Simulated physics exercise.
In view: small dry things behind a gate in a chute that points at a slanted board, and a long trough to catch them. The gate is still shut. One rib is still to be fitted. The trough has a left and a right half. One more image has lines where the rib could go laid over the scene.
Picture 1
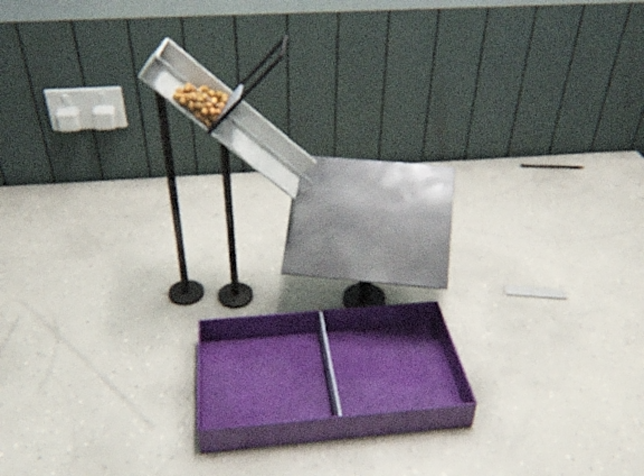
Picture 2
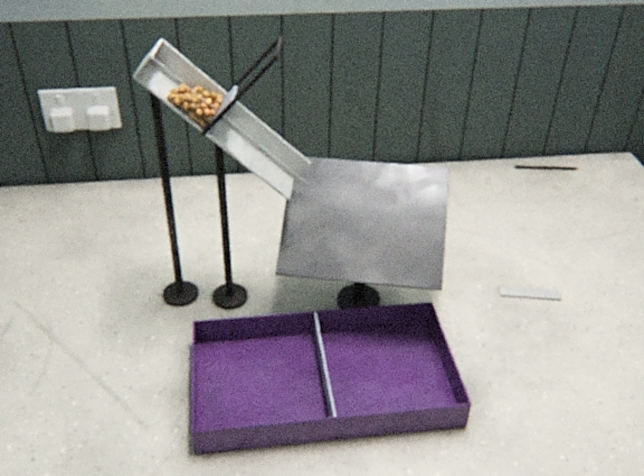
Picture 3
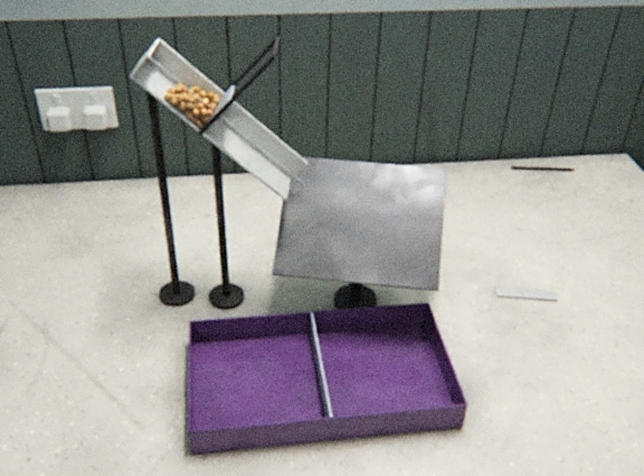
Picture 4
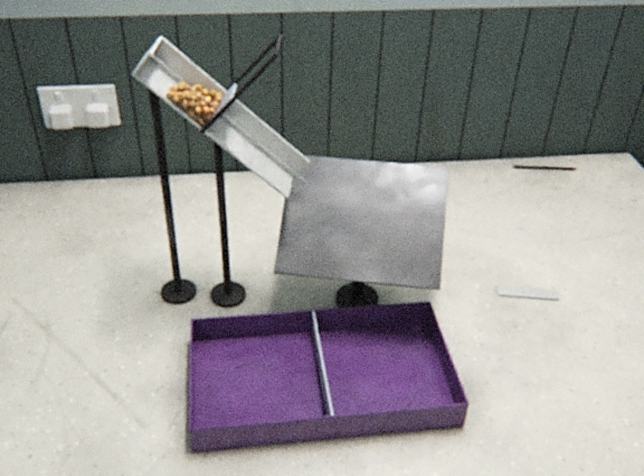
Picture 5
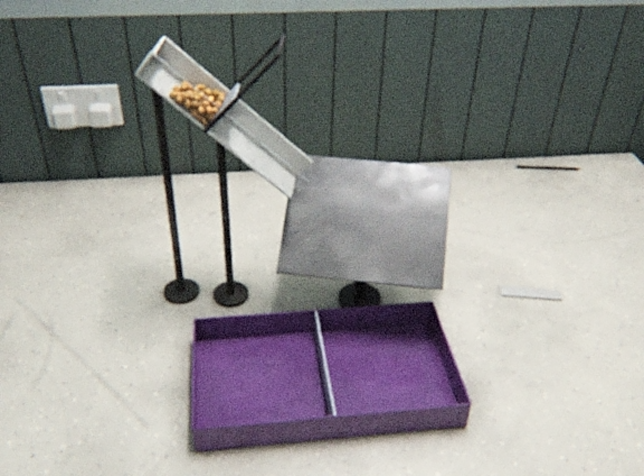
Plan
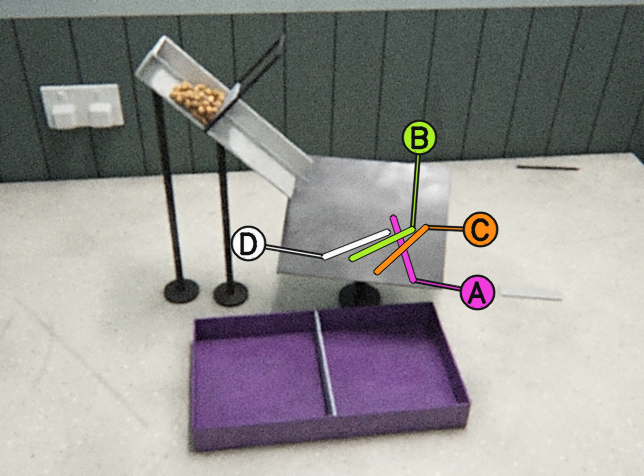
Nothing moved apart from a slight shift of the whole view; a pile of small tan beads stayed behind the black gate in a sloping chute, beside a tilted grey board above an empty, divided purple tray.
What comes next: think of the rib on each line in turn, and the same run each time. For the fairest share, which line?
B.
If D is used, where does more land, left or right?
More lands on the left.
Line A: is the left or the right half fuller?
More lands on the right.
On the marked copy, line A from (393, 218) to (413, 280); line B from (412, 229) to (352, 258); line C from (425, 227) to (377, 271); line D from (387, 232) to (324, 256).
For line A, of what is caught, about a tenth in the left half, almost all in the right.
For line B, of what is caught, roughly half in the left half, roughly half in the right.
For line C, of what is caught, about a tenth in the left half, the larger part in the right.
For line D, of what is caught, the larger part in the left half, about a tenth in the right.
